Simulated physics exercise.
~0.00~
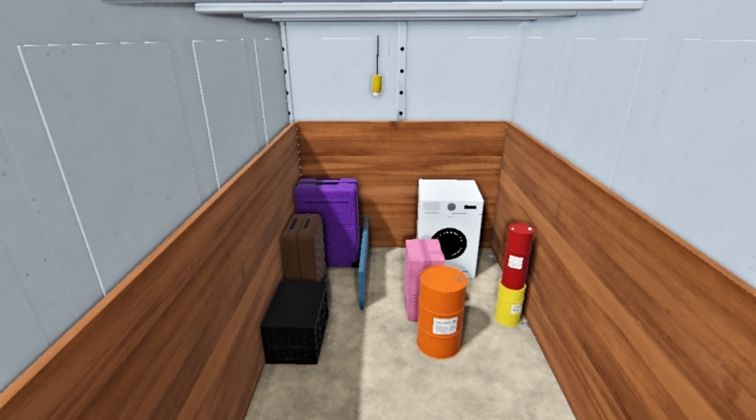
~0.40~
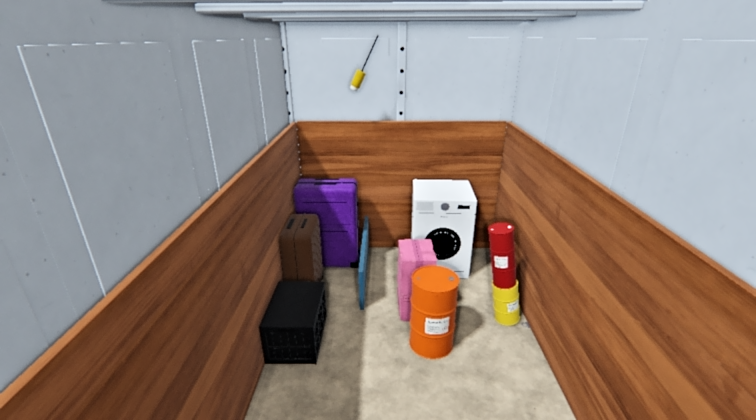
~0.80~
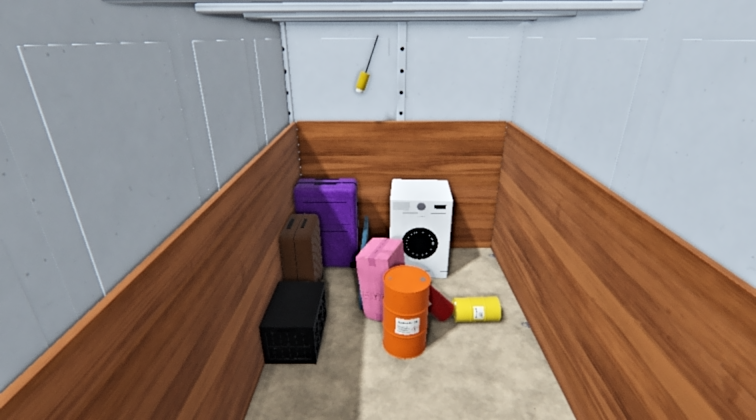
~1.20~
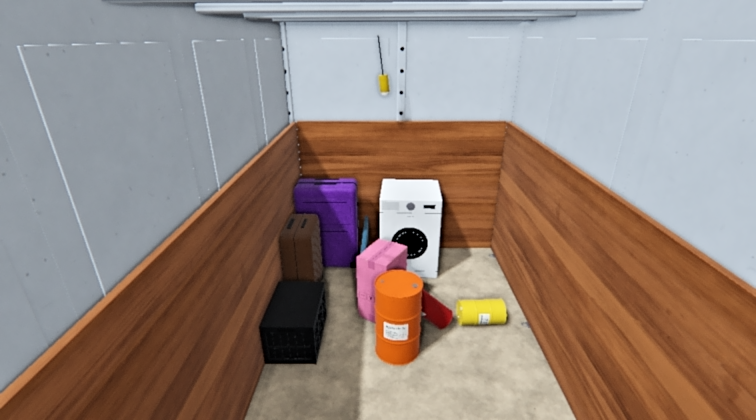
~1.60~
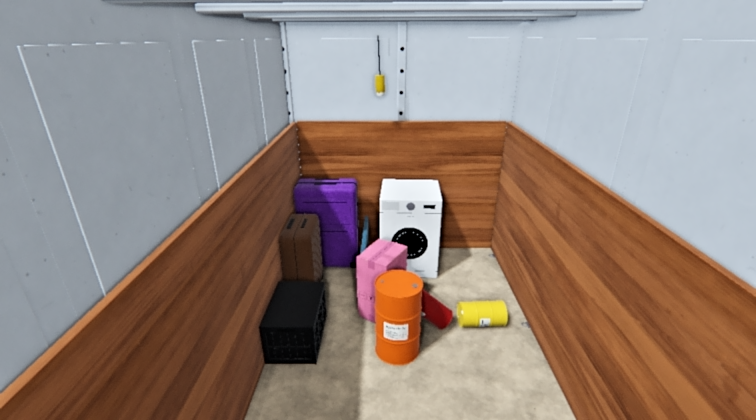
The clip opens on a wood-panelled load bay holding a purple case, a brown case, a black chest, a white washing machine, a pink box, an orange drum and a red canister perched on a yellow one. The washing machine, pink box and drum begin sliding left, while the stacked canisters start to lean. The red canister then drops from its perch and ends up leaning behind the drum, as the yellow one tips onto its side. The washing machine and drum edge slightly farther left, still upright. Finally everything settles, with both cases and the chest still in place.
